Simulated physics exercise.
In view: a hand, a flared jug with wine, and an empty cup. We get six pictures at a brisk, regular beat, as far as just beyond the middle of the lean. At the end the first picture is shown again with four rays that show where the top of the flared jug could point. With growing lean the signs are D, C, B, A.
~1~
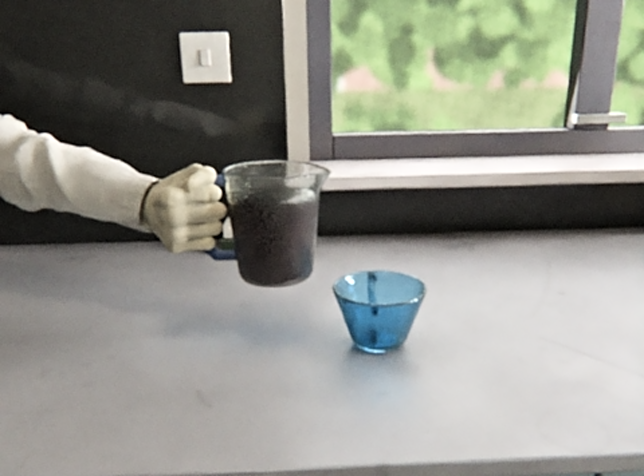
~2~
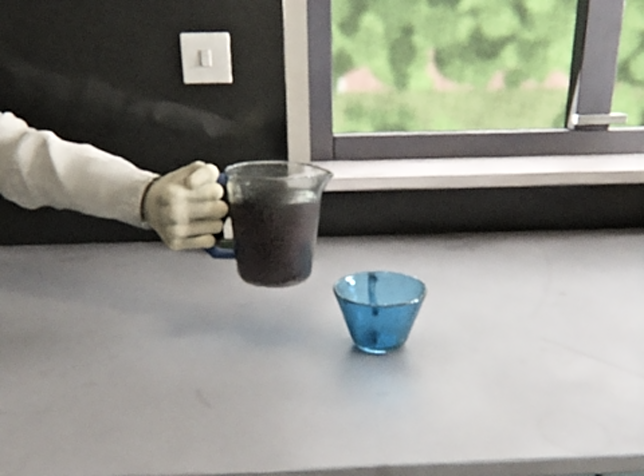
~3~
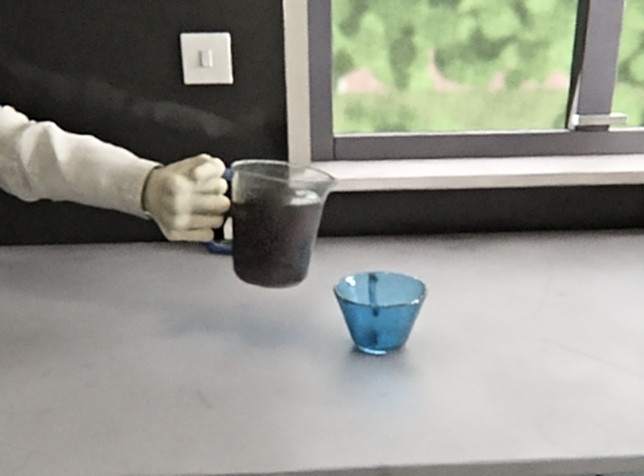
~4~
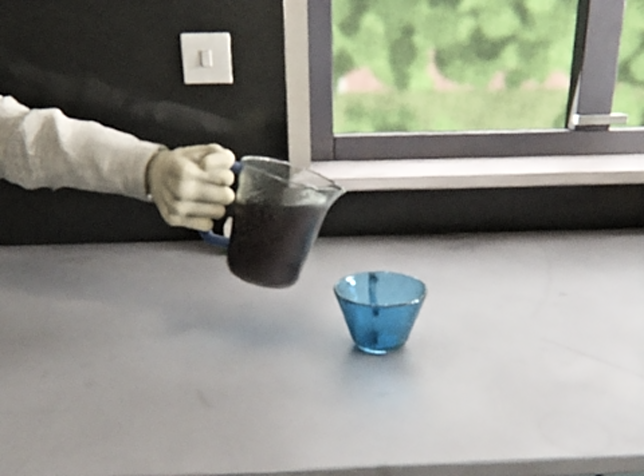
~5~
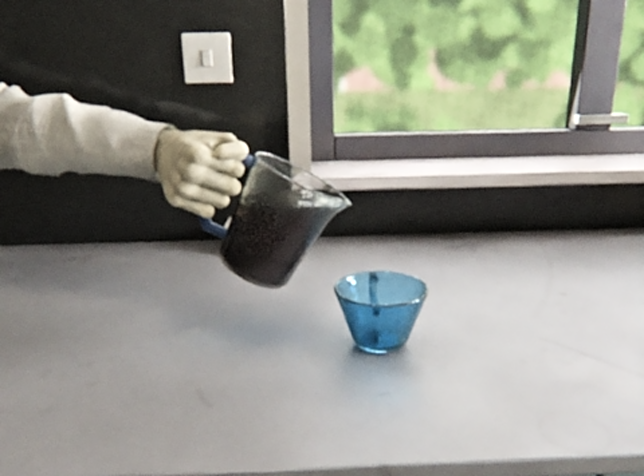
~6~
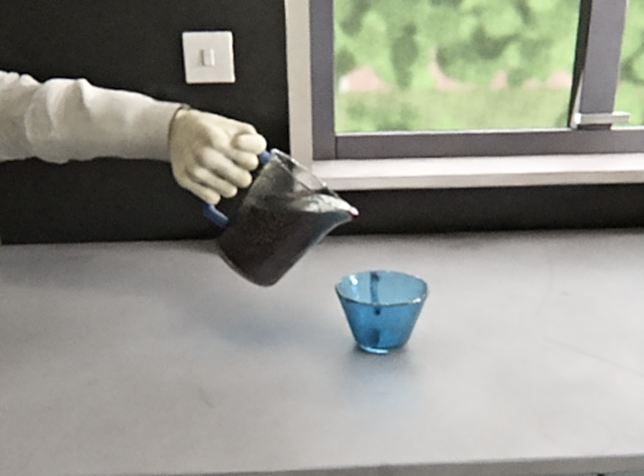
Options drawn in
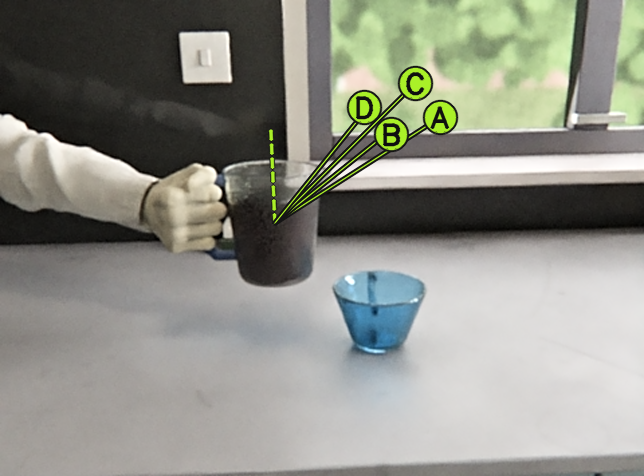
On a grey counter by a window, a pale-gloved hand held a clear jug of dark liquid beside an empty blue cup, then steadily tilted it rightward until the liquid reached the lip.
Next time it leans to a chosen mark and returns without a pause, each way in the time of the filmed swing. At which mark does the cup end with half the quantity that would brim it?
Tilt A.
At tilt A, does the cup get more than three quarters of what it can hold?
No, it does not.
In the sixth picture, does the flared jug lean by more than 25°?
Yes, it does.
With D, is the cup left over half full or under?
Under.
On the marked copy, A at (426, 126); B at (375, 142); C at (403, 95); D at (356, 122).
For tilt A, the cup ends with about 49 % of what it can hold.
For tilt B, the cup ends with about 35 % of what it can hold.
For tilt C, the cup ends with about 24 % of what it can hold.
For tilt D, the cup ends with about 13 % of what it can hold.
